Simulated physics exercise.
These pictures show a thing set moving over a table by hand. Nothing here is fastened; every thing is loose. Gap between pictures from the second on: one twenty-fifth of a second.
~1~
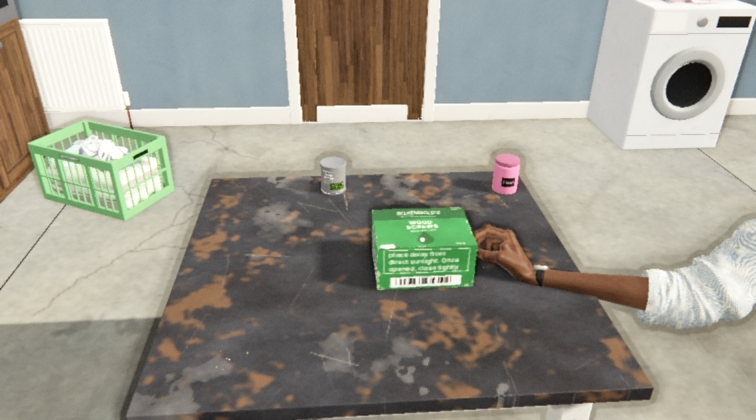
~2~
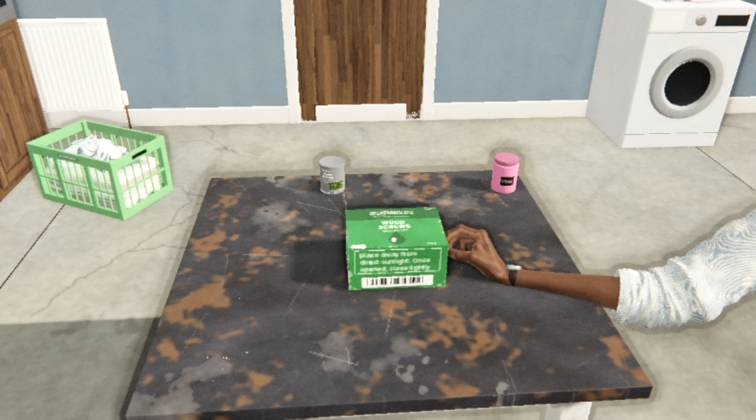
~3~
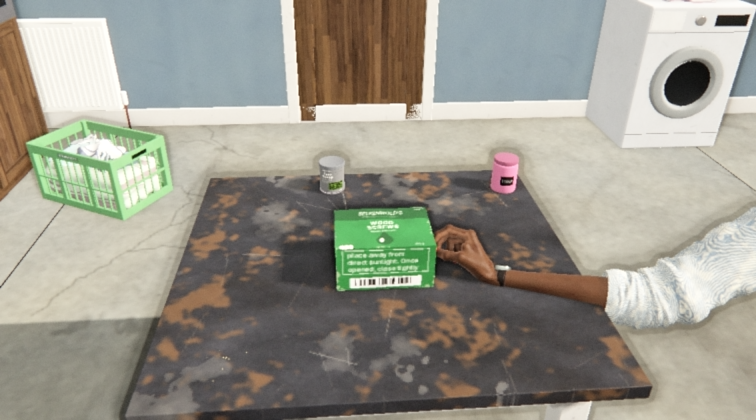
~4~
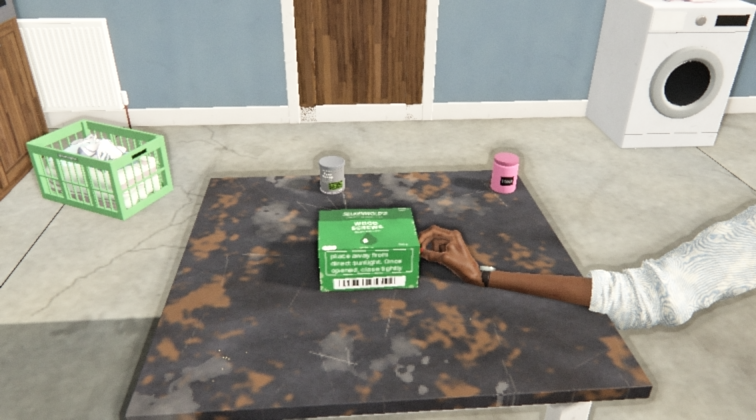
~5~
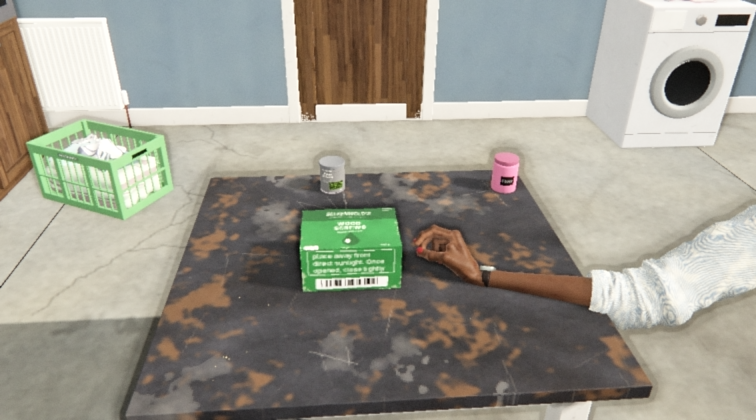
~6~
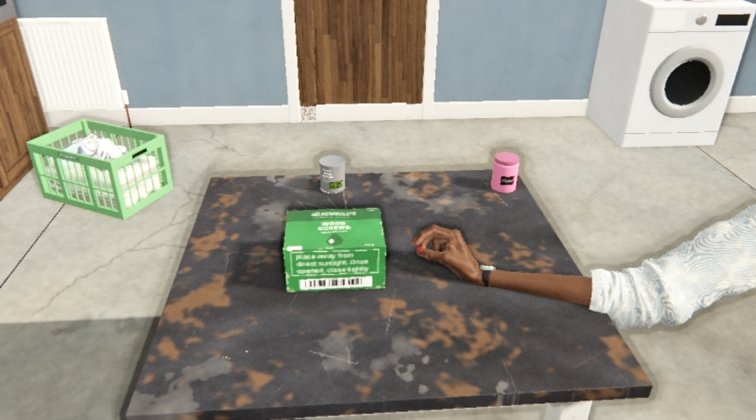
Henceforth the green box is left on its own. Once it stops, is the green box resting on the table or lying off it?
It is resting on the table.
Then, 0.10 s later than the last frame, green box moved about its own width near (304, 250).
Then, 0.20 s later than the last frame, green box moved about its own width near (283, 251).
When it is over, moved from the start, green box. End places, in pixels of the last picture, green box near (273, 251).
